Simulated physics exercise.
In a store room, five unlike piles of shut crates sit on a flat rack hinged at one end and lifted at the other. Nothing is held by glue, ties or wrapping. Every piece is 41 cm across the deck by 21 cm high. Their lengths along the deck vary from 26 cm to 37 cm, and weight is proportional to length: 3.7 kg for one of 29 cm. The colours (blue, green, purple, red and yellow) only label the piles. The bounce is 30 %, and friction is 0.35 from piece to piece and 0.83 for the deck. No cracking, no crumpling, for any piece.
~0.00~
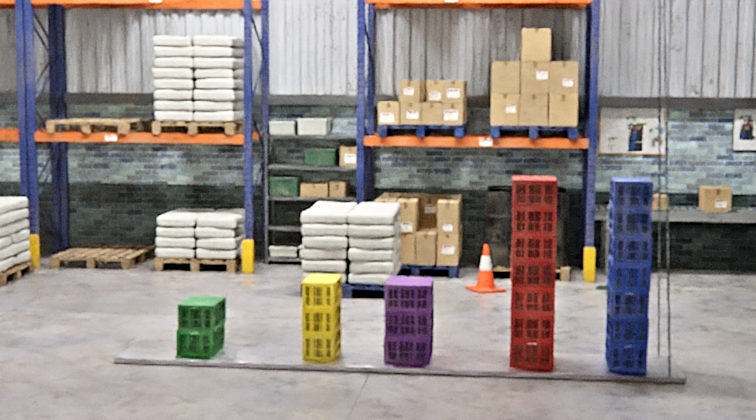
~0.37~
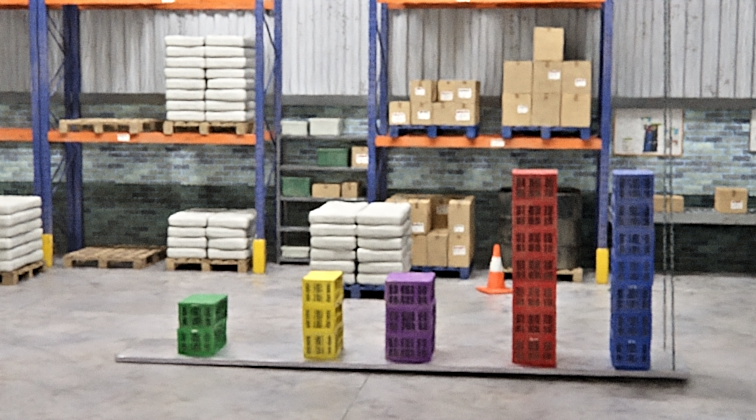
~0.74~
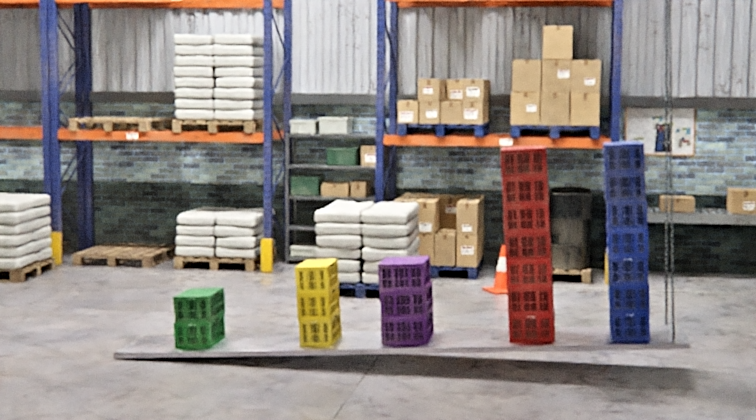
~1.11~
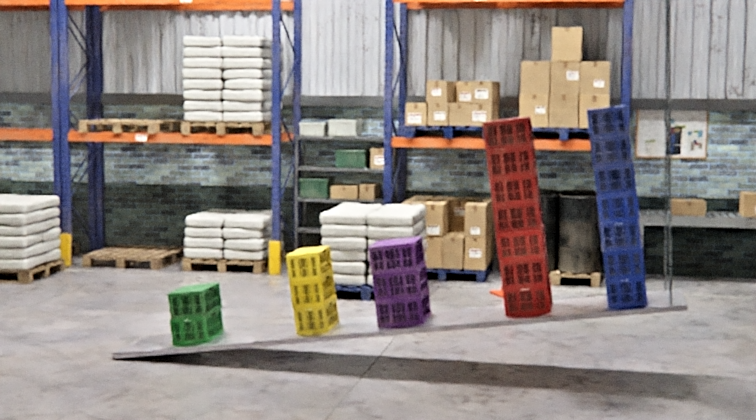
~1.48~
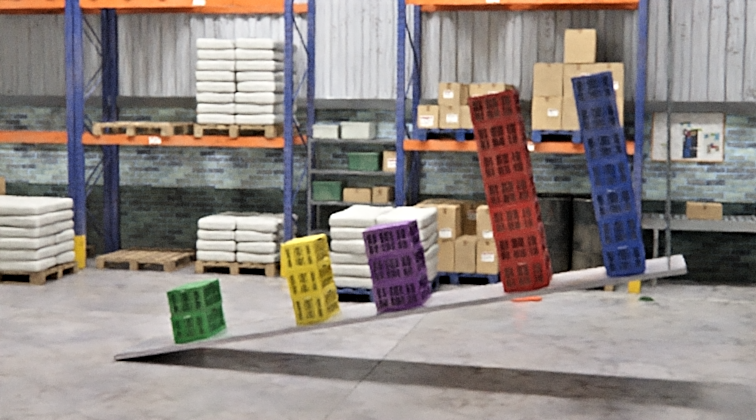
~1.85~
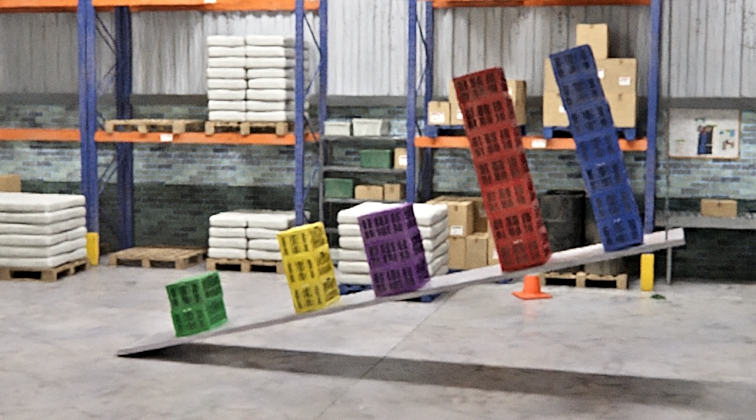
To begin with, five piles of green, yellow, purple, red and blue crates stand upright on a flat deck in a warehouse. The deck's right end then rises steadily, tilting the piles leftward, and the tall red and blue ones lean noticeably, all still stacked.
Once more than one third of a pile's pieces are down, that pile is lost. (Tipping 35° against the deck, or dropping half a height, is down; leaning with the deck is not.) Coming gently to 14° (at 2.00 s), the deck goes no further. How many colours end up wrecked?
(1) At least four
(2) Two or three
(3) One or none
The answer is 1.
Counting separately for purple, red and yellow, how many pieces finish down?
Purple: 2; red: 7; yellow: 3.
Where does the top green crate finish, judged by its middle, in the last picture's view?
Near (107, 328).
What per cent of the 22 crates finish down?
Roughly 90 percent.
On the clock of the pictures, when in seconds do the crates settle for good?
About 5.0 s.
After 2.22 s, slope 14°; none of the 22 crates down, 14 disturbed; top blue crate leaning 18°; top red crate leaning 10°.
After 2.60 s, slope 14°; 14 of the 22 crates down; top red crate leaning 37°, 19 cm lower; top blue crate leaning 24°, 34 cm lower.
After 3.06 s, slope 14°; 15 of the 22 crates down; top red crate on its side; top yellow crate leaning 30°, 8 cm lower.
After 3.92 s, slope 14°; 20 of the 22 crates down; top green crate upside down; top yellow crate upside down.
At rest (5.1 s), slope 14°; 20 of the 22 crates down; top green crate upside down; top red crate upside down. Wrecked, blue, green, purple, red and yellow. As the last picture would show them, middles, top green crate near (107, 328).
